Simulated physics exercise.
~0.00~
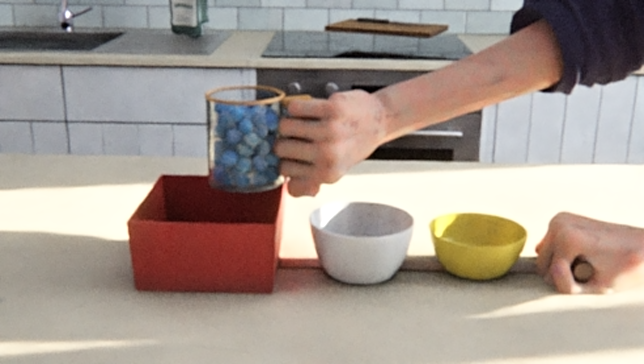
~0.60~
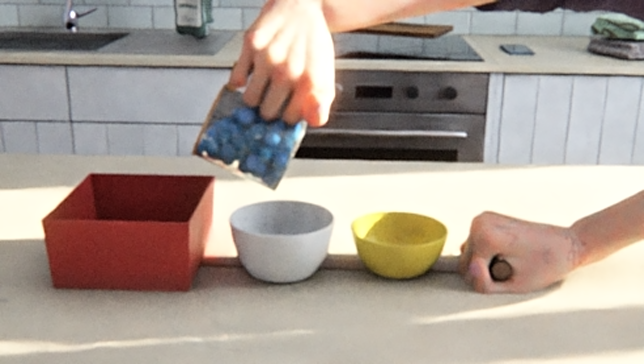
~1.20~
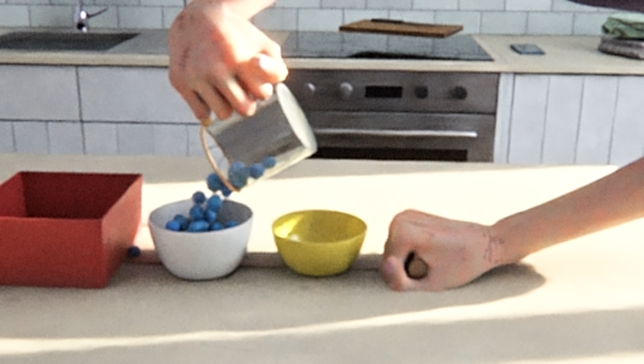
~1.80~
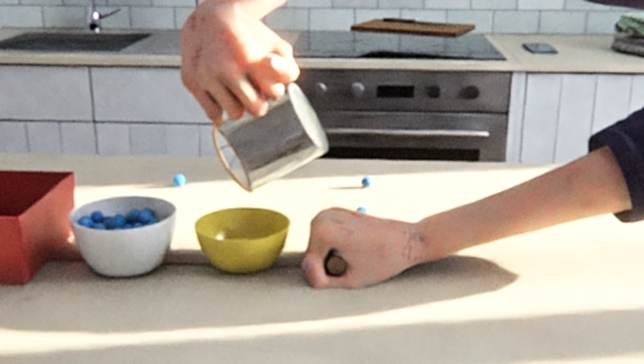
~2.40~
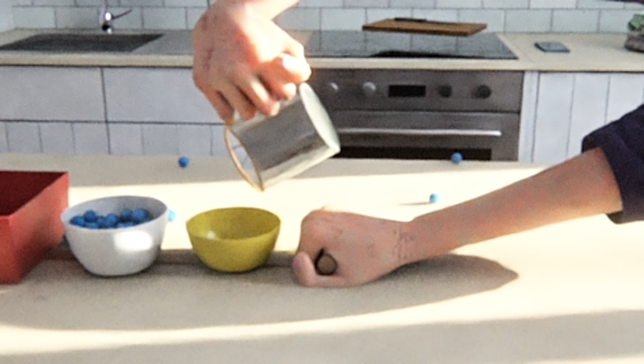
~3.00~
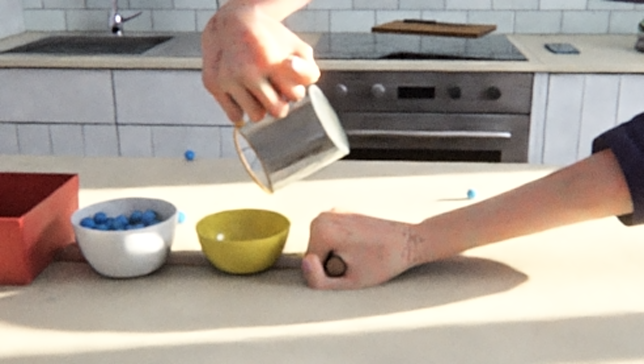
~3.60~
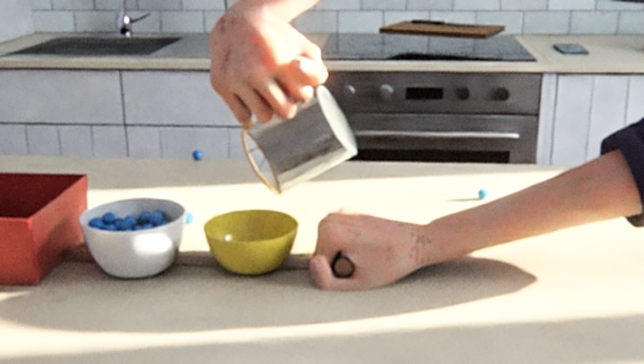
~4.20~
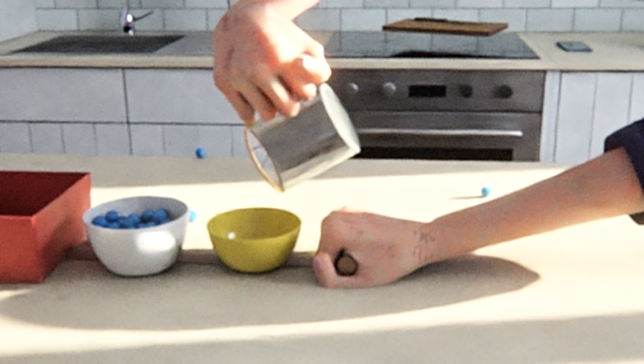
On a kitchen counter, one hand draws a red tin, a white bowl and a yellow bowl leftward while another tips a cup of blue pebbles above them; nearly all land in the white bowl, a few lie scattered on the counter, and the emptied cup stays tilted.
